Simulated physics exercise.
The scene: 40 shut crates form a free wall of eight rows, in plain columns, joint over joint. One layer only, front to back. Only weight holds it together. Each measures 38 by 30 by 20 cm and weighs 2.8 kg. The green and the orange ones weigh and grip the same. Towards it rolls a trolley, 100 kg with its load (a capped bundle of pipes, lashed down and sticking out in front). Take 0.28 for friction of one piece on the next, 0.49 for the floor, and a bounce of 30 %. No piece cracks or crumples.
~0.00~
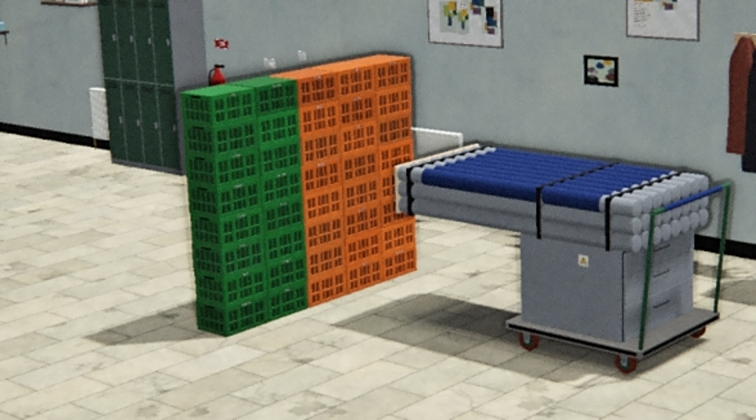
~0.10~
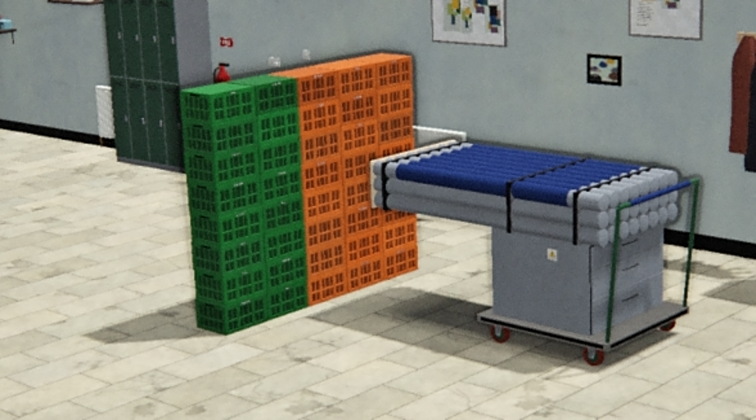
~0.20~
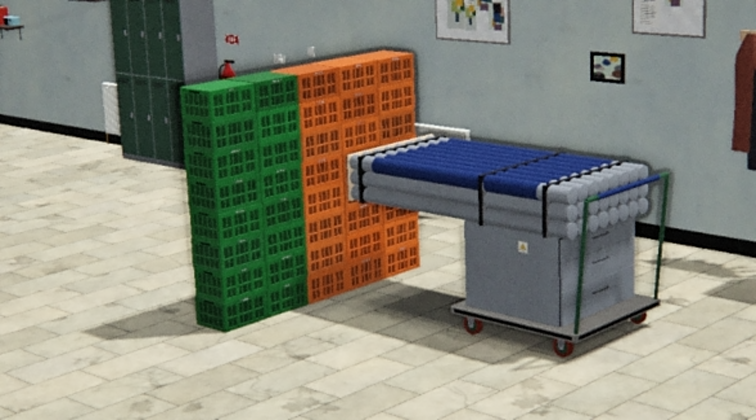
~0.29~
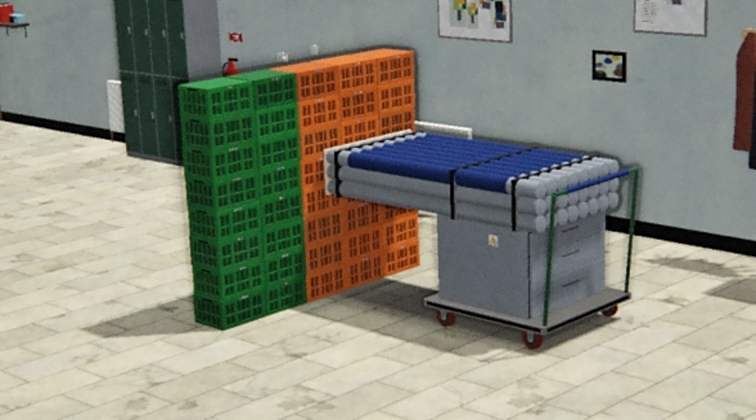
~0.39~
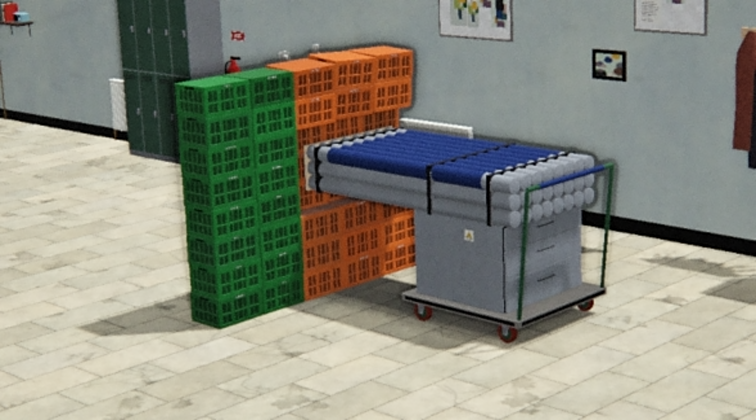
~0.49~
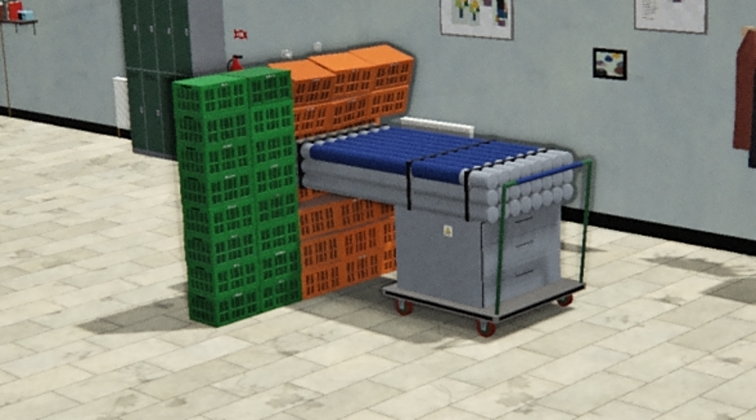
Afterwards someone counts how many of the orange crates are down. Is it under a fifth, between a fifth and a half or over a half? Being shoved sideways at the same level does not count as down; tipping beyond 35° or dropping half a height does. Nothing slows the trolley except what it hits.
Ending down: More than a half.
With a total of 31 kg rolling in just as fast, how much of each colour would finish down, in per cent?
Then orange 90, green 0 per cent.
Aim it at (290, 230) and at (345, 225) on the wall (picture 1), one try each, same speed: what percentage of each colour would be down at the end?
Orange 20 then 60, green 70 then 40 per cent.
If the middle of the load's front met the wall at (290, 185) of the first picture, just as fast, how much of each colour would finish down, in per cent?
In that case orange 20, green 60 per cent.
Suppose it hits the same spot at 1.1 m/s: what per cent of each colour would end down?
Then orange 80, green 0 per cent.
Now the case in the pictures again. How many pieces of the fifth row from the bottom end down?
The count is 3.
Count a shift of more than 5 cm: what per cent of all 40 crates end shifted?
Shifted: 60 per cent.
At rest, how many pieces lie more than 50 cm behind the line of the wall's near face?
Some 24 pieces.
After 0.60 s, load 45 cm past the wall's line, still rolling; 13 of the 24 orange crates down (13 of 40 in all colours); top orange crate leaning 25°, 14 cm lower.
After 0.86 s, load 82 cm past the wall's line, still rolling; 15 of the 24 orange crates down (15 of 40 in all colours); top orange crate leaning 28°, 28 cm lower.
After 1.18 s, load 1.15 m past the wall's line, still rolling; 15 of the 24 orange crates down (15 of 40 in all colours); top orange crate 35 cm lower.
After 1.64 s, load 1.40 m past the wall's line, still rolling; 15 of the 24 orange crates down (15 of 40 in all colours); top orange crate 35 cm lower.
At rest (3.0 s), load 1.44 m past the wall's line, stopped; 15 of the 24 orange crates down (15 of 40 in all colours); top orange crate 35 cm lower; top green crate unmoved. That is 62 per cent. As the last picture would show them, middles, top orange crate near (265, 122), top green crate near (255, 87).
